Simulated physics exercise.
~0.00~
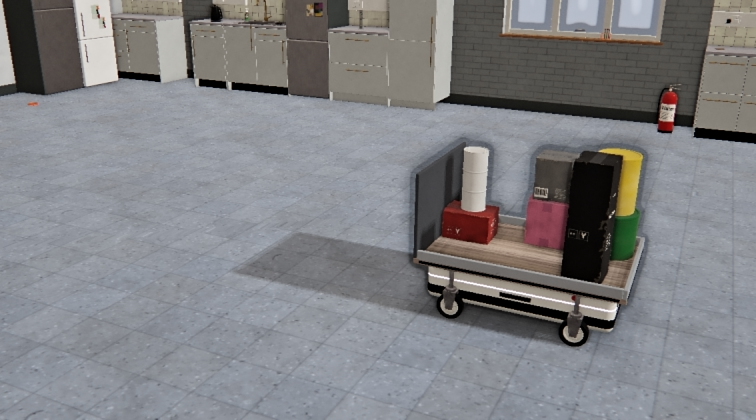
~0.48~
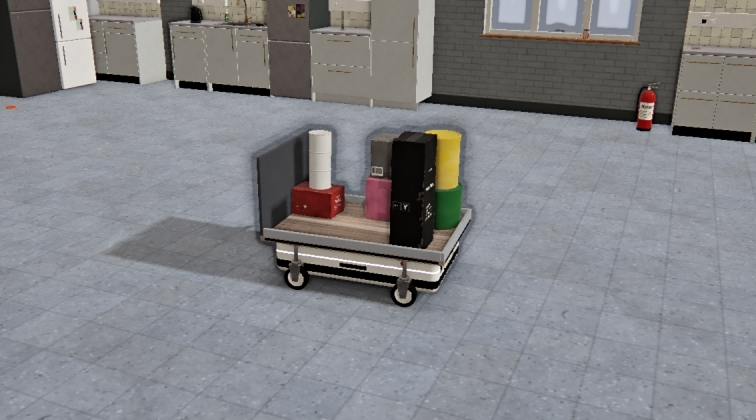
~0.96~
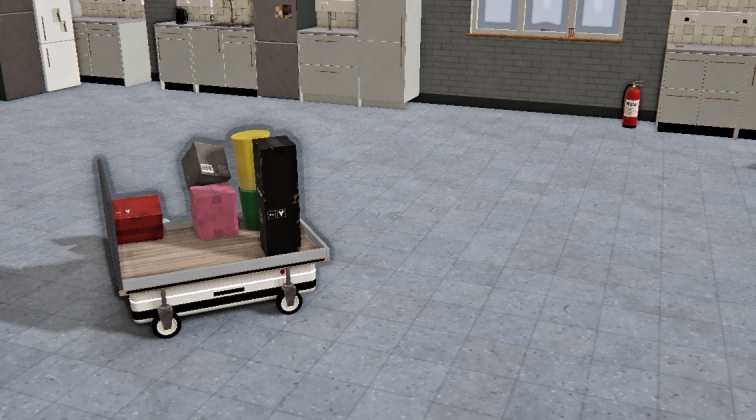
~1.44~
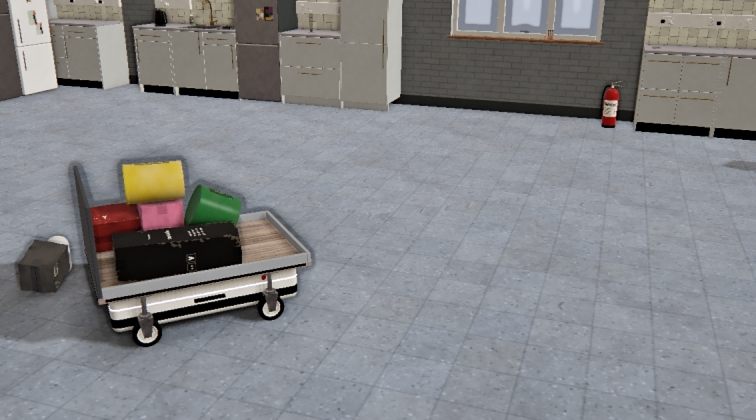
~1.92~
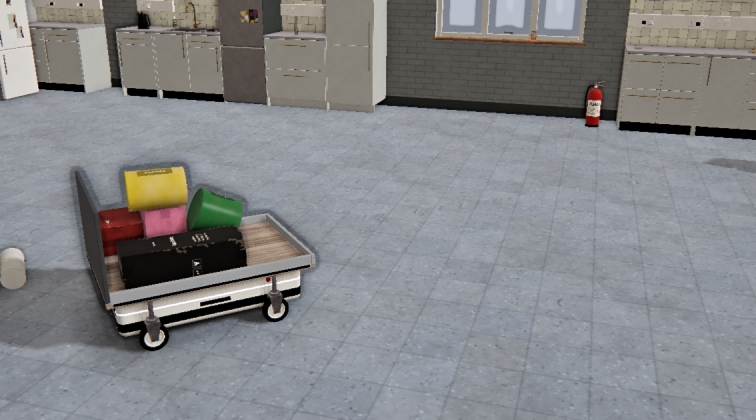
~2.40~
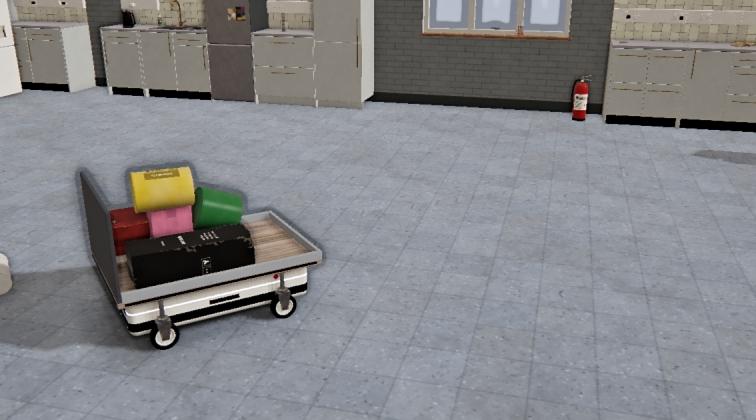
In this clip, a wheeled cart carrying stacked boxes and cylindrical containers rolls leftward across a tiled floor, turns and halts. The white cylinder and grey box fall off, while the tall black box and the yellow and green containers topple and remain lying on the deck.
